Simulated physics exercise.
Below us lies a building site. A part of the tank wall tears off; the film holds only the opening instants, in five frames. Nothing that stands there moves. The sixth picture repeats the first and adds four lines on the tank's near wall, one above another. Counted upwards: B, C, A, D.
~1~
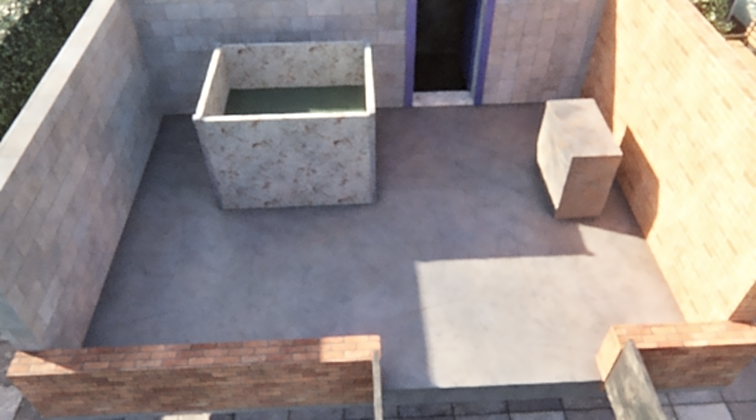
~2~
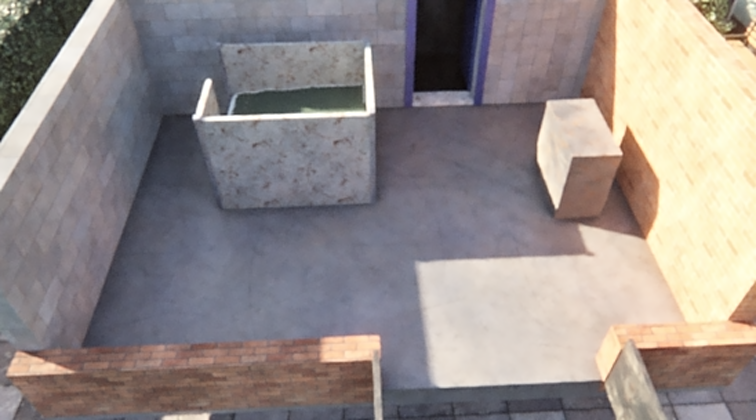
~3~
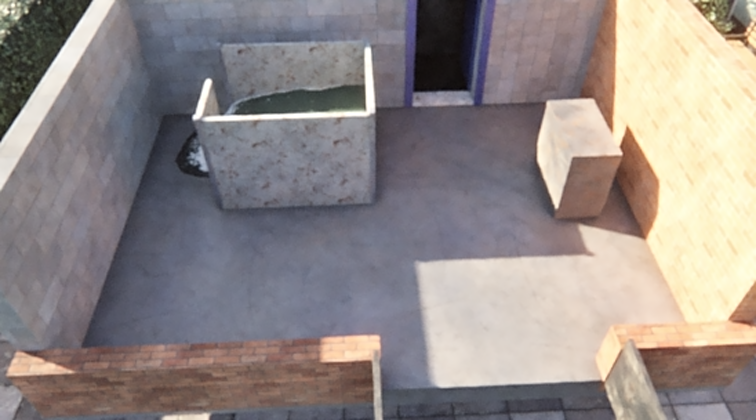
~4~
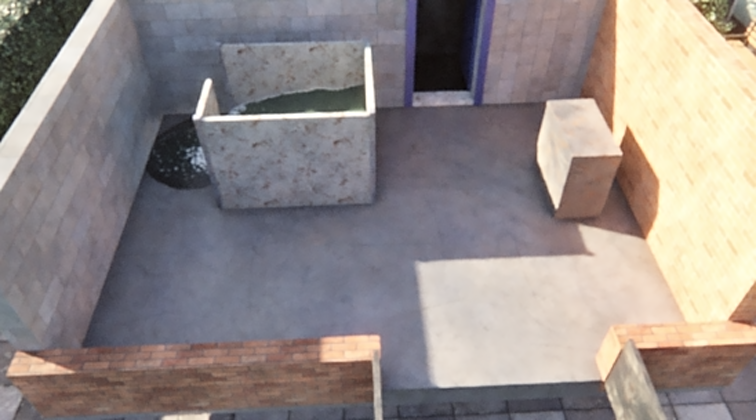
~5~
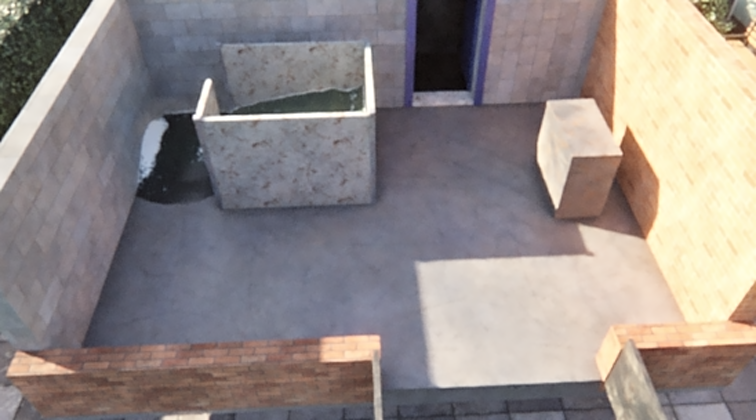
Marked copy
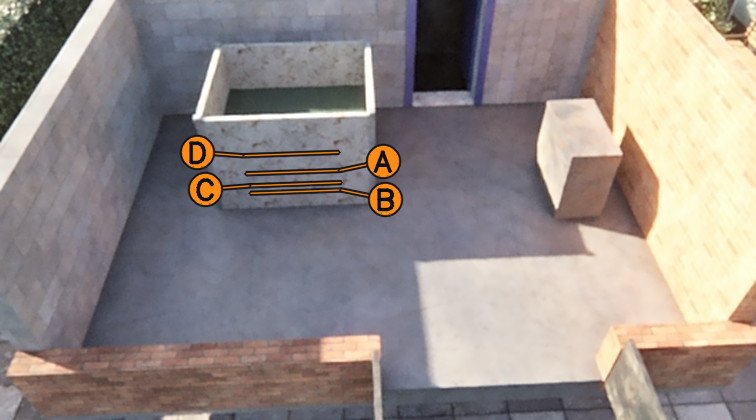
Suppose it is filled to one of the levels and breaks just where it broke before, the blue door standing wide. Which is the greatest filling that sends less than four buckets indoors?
D is the one.
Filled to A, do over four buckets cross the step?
No, not at all.
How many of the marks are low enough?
All of them.
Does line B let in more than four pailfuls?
No, that is safe.
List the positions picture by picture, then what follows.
Water in the tank at rest, its middle at (295, 119); foot of the blue doorway at (443, 105); open gate at (497, 327).
Water covers 1 % of the ground, its front hidden from here.
Water covers 3 % of the ground and shows as far out as (184, 163).
Water covers 6 % of the ground and shows as far out as (149, 158).
Water covers 8 % of the ground and shows as far out as (138, 189).
On the marked copy, A at (293, 172); B at (296, 191); C at (294, 184); D at (290, 154); from the bottom up B, C, A, D.
If A is chosen, nothing gets over.
If B is chosen, nothing gets over.
If C is chosen, nothing gets over.
If D is chosen, a splash gets over, under a bucket.
